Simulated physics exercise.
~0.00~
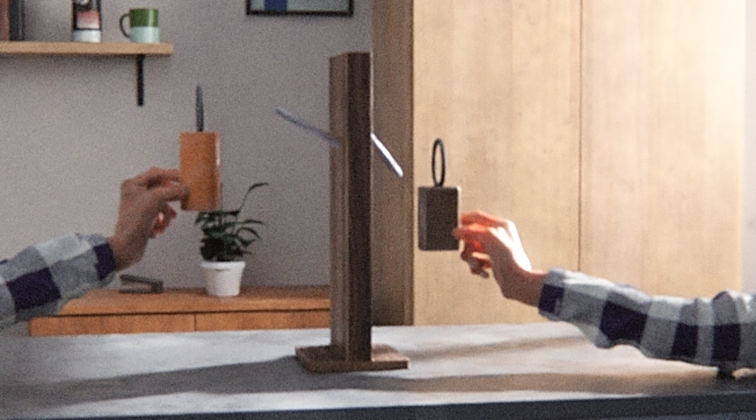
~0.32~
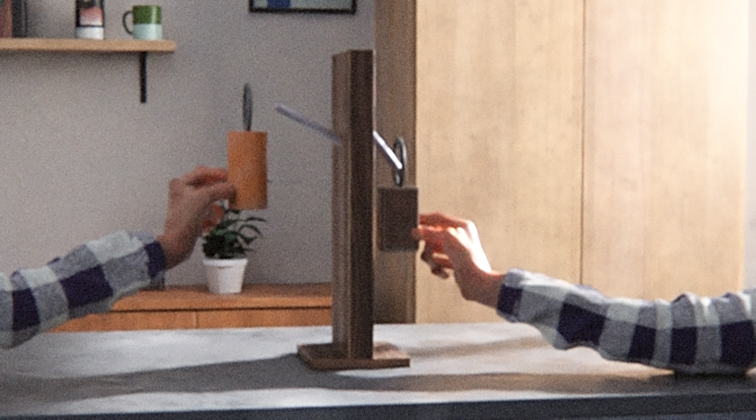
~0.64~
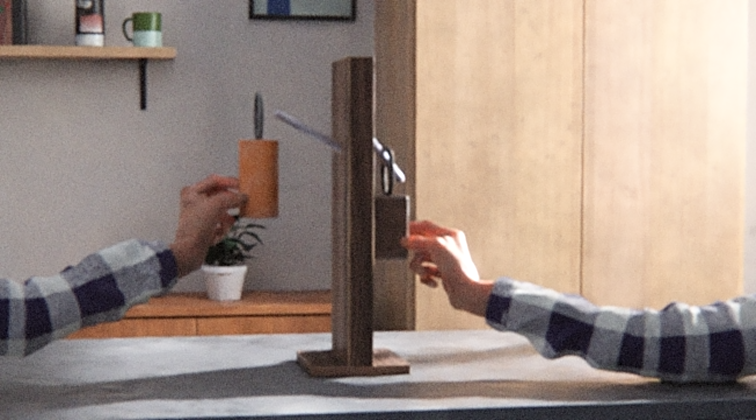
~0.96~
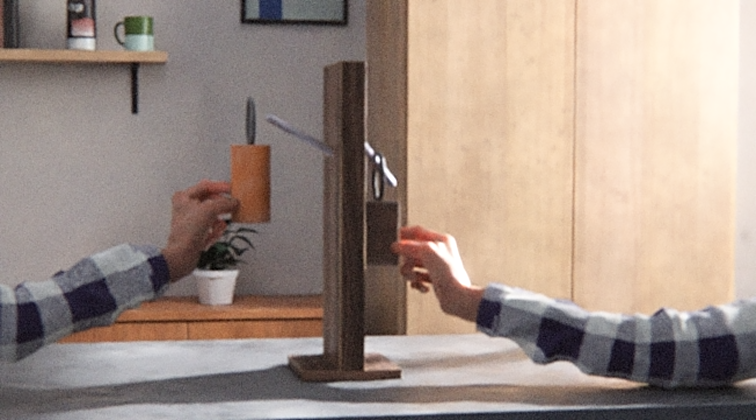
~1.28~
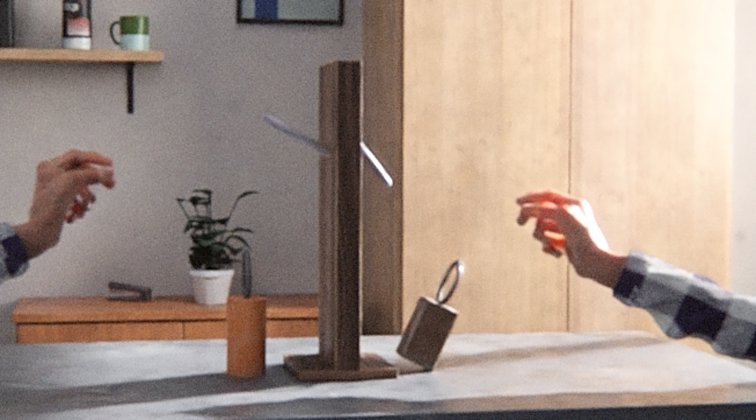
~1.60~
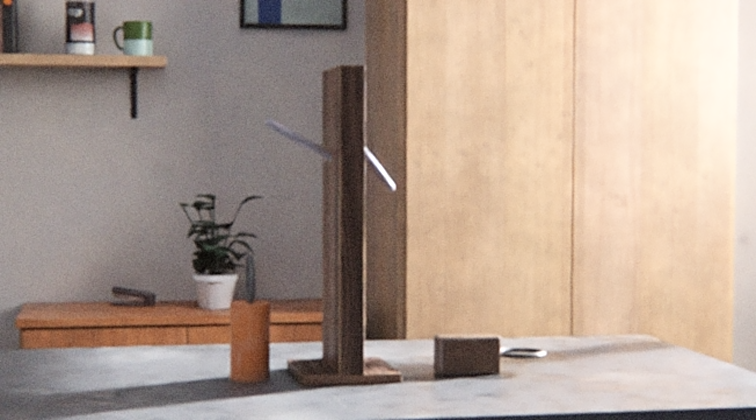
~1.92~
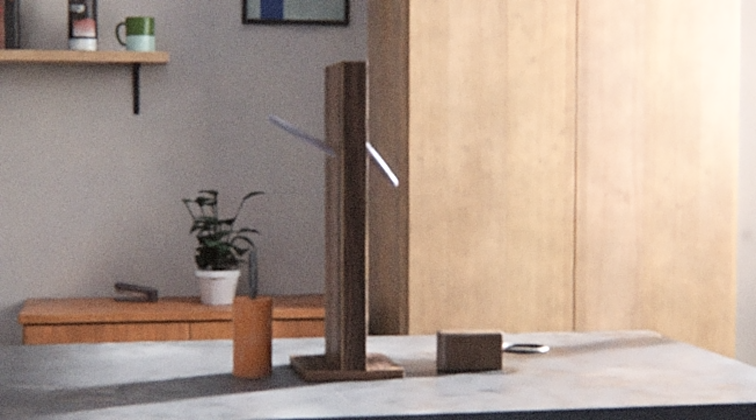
An orange lantern and a brown pouch, each with a ring on top, were brought by two hands toward a slanted peg on a wooden stand, but when both hands let go they dropped to the table, the lantern upright and the pouch tipping onto its side.
